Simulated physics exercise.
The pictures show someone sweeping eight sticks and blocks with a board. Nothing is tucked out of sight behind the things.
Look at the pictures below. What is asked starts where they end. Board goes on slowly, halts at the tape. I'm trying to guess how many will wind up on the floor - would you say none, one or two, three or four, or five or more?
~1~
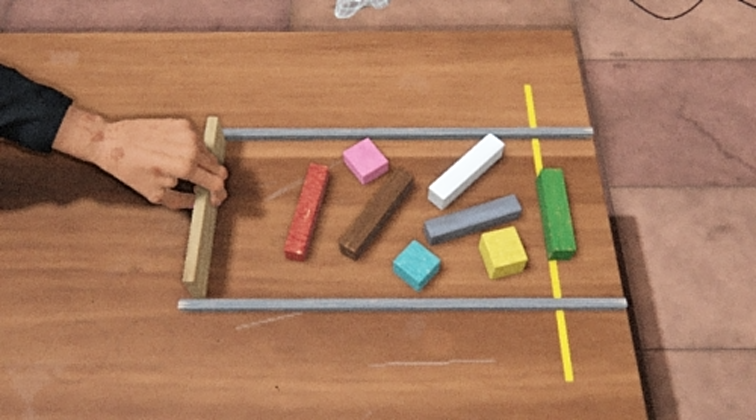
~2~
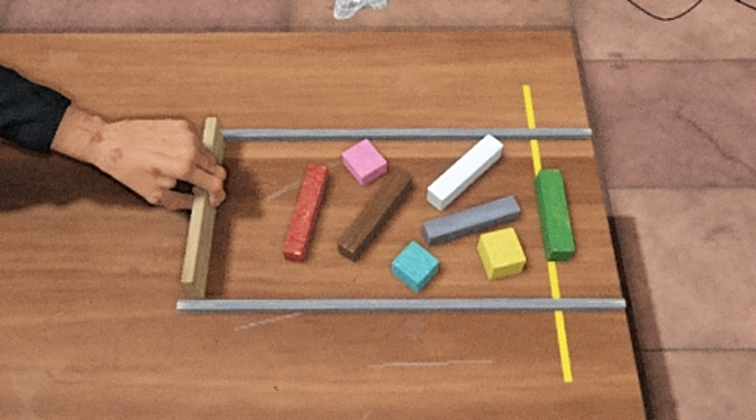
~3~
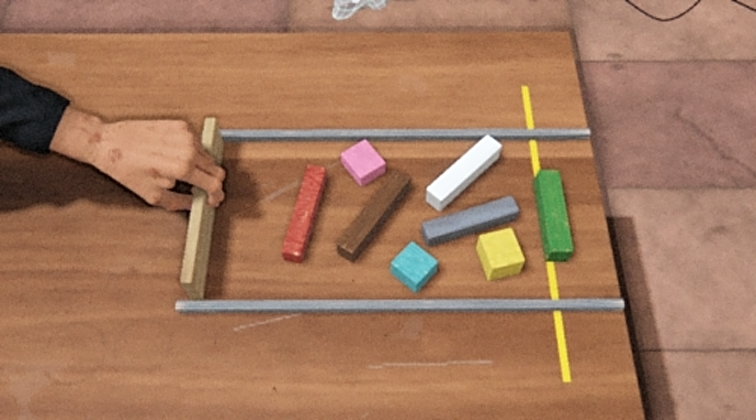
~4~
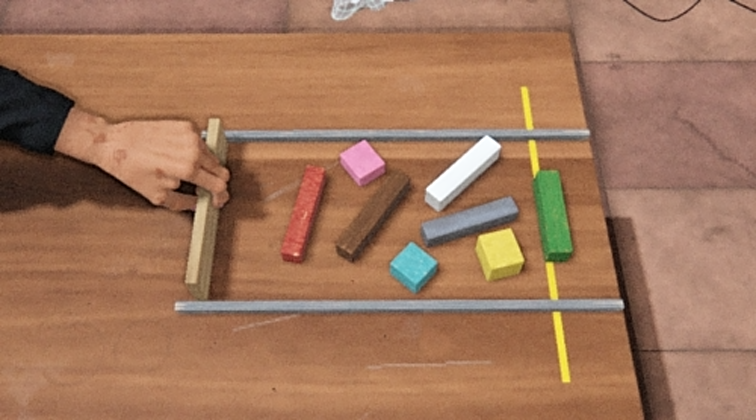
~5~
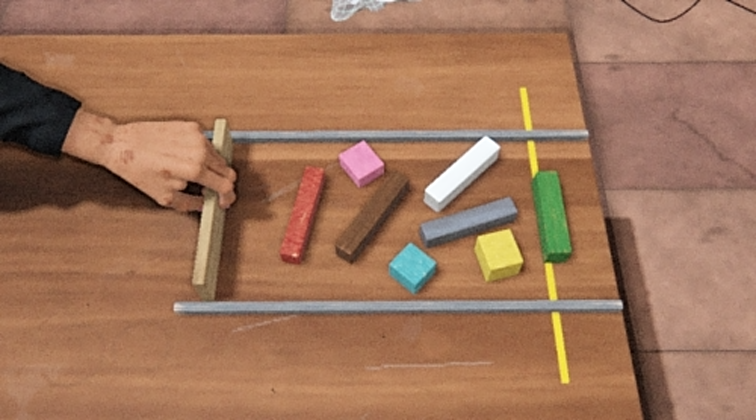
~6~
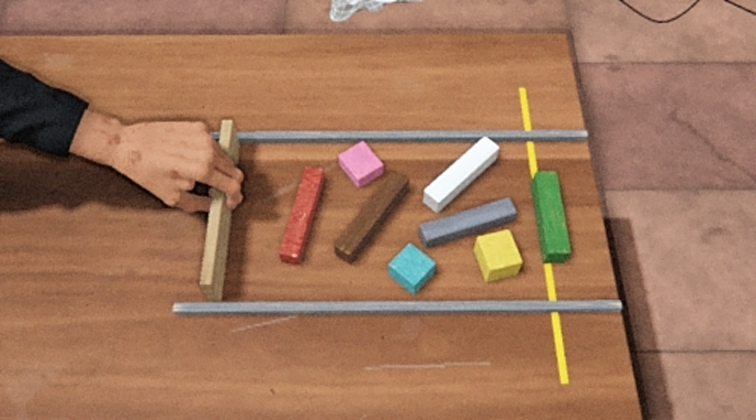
I would say one or two.
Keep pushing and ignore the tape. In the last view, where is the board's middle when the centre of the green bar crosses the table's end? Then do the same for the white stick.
Near (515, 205), then near (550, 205).
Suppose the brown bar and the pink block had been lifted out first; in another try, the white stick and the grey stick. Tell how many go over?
Try 1: 1; try 2: 1.
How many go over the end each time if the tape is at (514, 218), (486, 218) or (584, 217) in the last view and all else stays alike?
The three tries give 0, 0 and 6.
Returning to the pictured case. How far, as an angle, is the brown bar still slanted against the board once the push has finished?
About 0°.
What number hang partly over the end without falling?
That adds up to 2.
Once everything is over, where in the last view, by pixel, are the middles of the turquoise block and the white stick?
The turquoise block ends at (569, 283) and the white stick at (592, 177).
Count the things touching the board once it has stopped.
3 end up touching it.
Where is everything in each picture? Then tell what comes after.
Green bar (555, 214); yellow block (502, 253); grey stick (472, 220); board (207, 205); tape (546, 215), in the first frame.
Yellow block (501, 254); brown bar (376, 214), in the second frame.
Grey stick (470, 221); pink block (363, 163), in the third frame.
Green bar (552, 216); white stick (463, 173), in the fourth frame.
Yellow block (498, 256); red bar (304, 214), in the fifth frame.
Green bar (550, 217); yellow block (497, 256); grey stick (467, 223); board (222, 208); tape (541, 218), in the sixth frame.
Soon after, none off yet; green bar at rest near (550, 217); yellow block at rest near (497, 256); grey stick at rest near (467, 223).
Then, none off yet; green bar moved a little near (580, 216); yellow block moved a little near (509, 262); grey stick moved about its own width near (531, 215).
At rest, the number that fall off is one or two; fallen, grey stick and green bar.
